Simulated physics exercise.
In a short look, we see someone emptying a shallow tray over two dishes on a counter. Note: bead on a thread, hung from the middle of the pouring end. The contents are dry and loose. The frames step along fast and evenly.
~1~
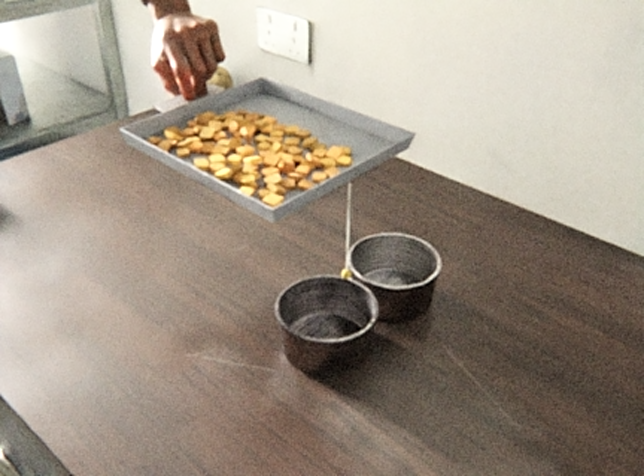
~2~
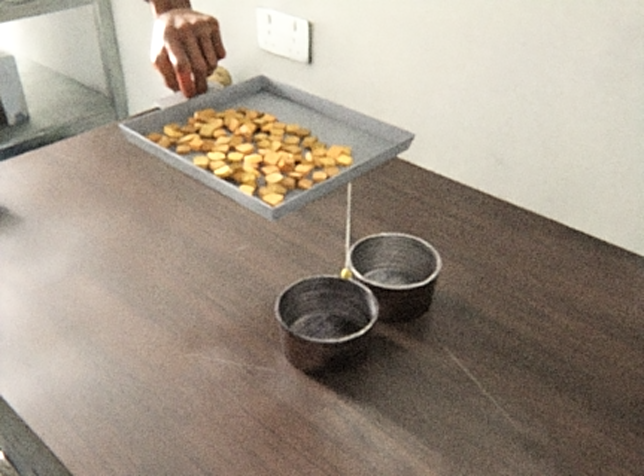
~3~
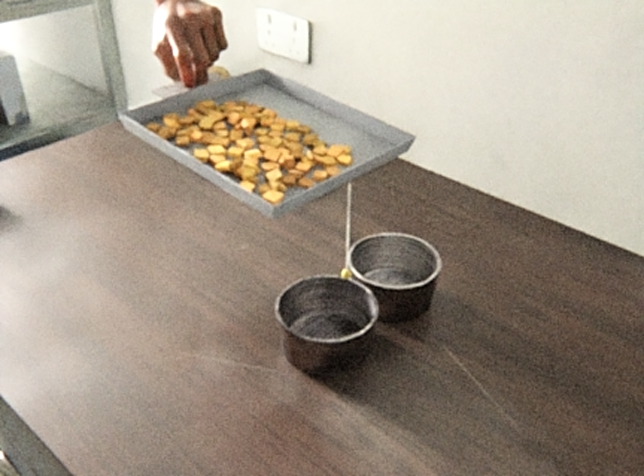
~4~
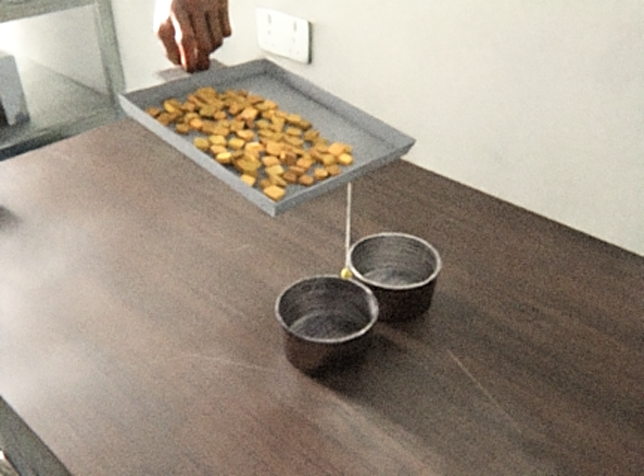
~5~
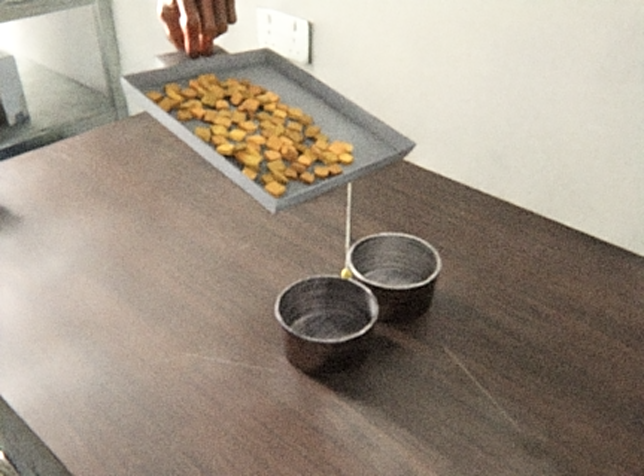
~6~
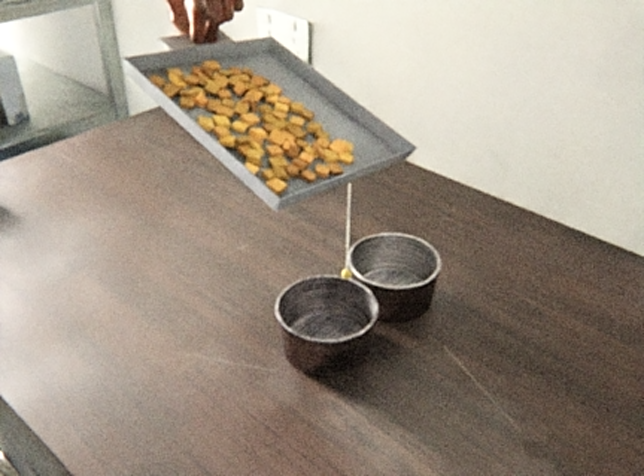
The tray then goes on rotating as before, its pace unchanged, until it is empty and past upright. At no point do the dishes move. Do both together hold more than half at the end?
I expect the dishes to end up with the bulk of the load.
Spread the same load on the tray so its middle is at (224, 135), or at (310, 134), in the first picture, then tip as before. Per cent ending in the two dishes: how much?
First about 70, then 90 per cent.
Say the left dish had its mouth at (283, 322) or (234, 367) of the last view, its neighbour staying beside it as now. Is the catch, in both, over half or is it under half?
The pair would catch the lesser share the first time and the lesser share the second time.
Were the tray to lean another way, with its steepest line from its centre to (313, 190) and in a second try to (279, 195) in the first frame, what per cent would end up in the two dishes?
The first gives 40 %, the second 50 %.
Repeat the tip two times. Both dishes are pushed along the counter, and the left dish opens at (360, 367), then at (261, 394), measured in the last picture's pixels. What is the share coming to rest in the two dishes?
You'd get 10 in a hundred the first time and 0 in a hundred the second.
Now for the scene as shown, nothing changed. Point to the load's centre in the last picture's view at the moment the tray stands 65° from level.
I'd mark it close to (361, 148).
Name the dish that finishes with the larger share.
It's the right of the two that is fuller.
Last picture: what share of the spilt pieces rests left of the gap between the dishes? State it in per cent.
0 per cent, about.
Soon after the last picture, tray tipped steeply; nearly all on the tray; a small part in the air.
A little later, tray tipped past a quarter turn; about a quarter on the tray; about a quarter in the right dish; a small part outside both; about a third in the air.
Later still, tray tipped past a quarter turn; about two thirds in the right dish; about a quarter outside both.
At rest, tray tipped past a quarter turn; none in the left dish; about two thirds in the right dish; about a quarter outside both.
